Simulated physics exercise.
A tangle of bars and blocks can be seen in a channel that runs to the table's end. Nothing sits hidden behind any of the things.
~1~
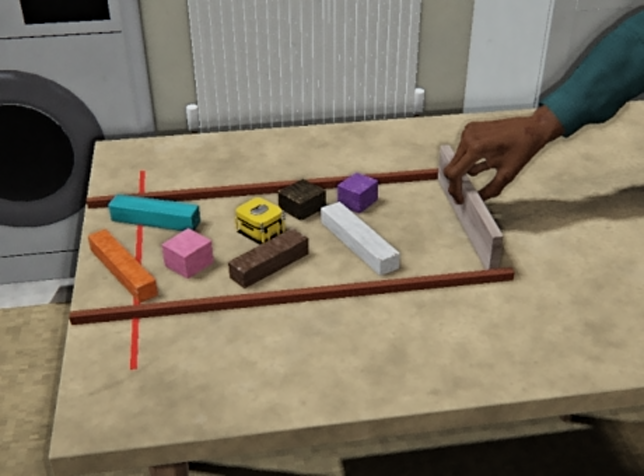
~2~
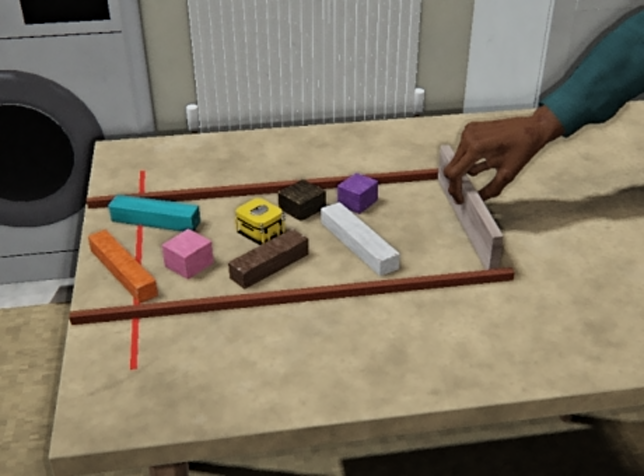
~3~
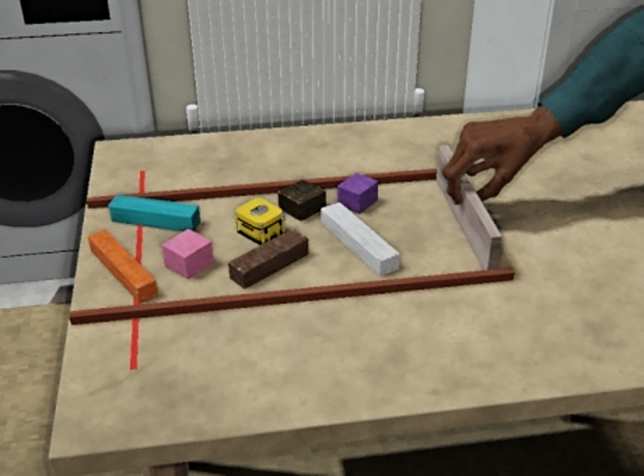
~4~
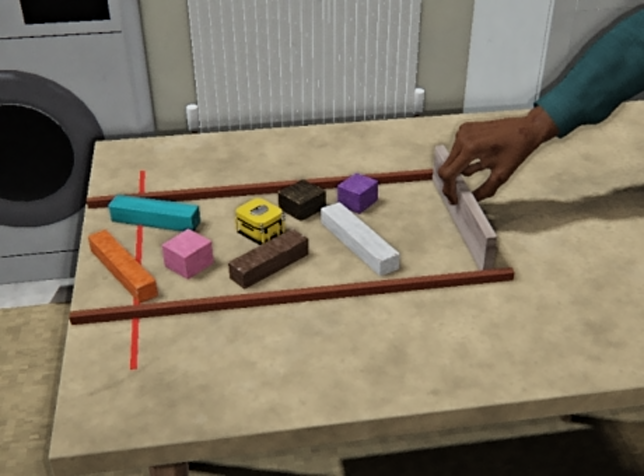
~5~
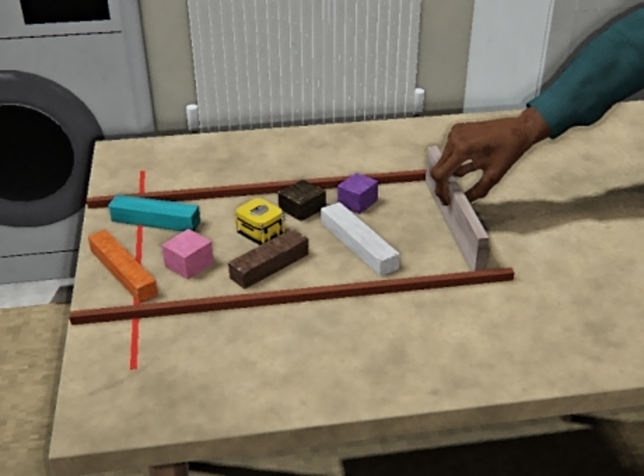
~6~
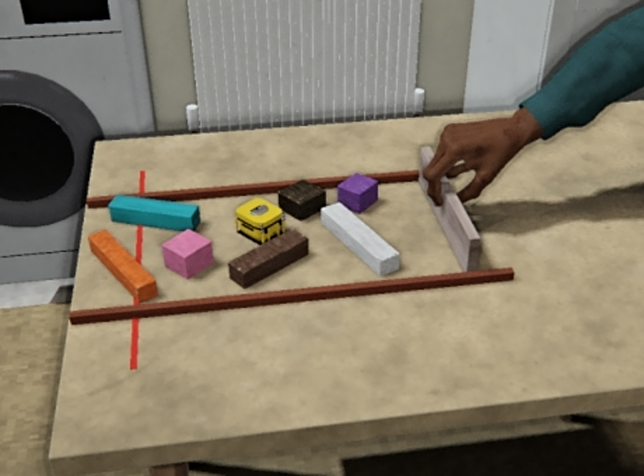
A hand held a pale board upright at the right side of a channel of colorful bars and blocks, then slid it slightly left while the pieces, including a yellow one, stayed still.
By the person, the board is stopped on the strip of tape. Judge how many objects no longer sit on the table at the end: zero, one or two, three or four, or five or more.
Three, or four.
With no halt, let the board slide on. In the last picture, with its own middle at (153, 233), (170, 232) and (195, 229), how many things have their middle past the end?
Place by place, 2, 2 and 0.
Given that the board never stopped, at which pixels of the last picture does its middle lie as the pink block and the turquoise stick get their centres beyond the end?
The middle is at (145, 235) when it's the pink block, and at (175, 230) when it's the turquoise stick.
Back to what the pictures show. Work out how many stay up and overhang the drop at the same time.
Looks like 1 of them.
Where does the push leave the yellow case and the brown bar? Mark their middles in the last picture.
Looks like one lands around (97, 241), and the other around (98, 281).
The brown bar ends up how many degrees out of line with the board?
About 0° out of line.
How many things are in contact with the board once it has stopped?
That comes to 2.
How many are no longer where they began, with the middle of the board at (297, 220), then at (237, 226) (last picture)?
Moved so far: 5, then 7.
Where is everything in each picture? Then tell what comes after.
In the first frame, orange bar (122, 265); turquoise stick (155, 213); pink block (188, 254); board (467, 205); tape (139, 254).
In the second frame, turquoise stick (155, 214); brown bar (270, 258).
In the third frame, pink block (188, 254); white bar (359, 237).
In the fourth frame, orange bar (122, 265); purple block (358, 193).
In the fifth frame, turquoise stick (155, 214); board (454, 206).
In the sixth frame, orange bar (122, 265); turquoise stick (155, 214); pink block (188, 254); board (446, 207); tape (139, 254).
Early on, none off yet; orange bar at rest near (122, 265); turquoise stick at rest near (155, 214); pink block at rest near (188, 254).
Finally, the number that fall off is three or four; lost, pink block, turquoise stick and orange bar.
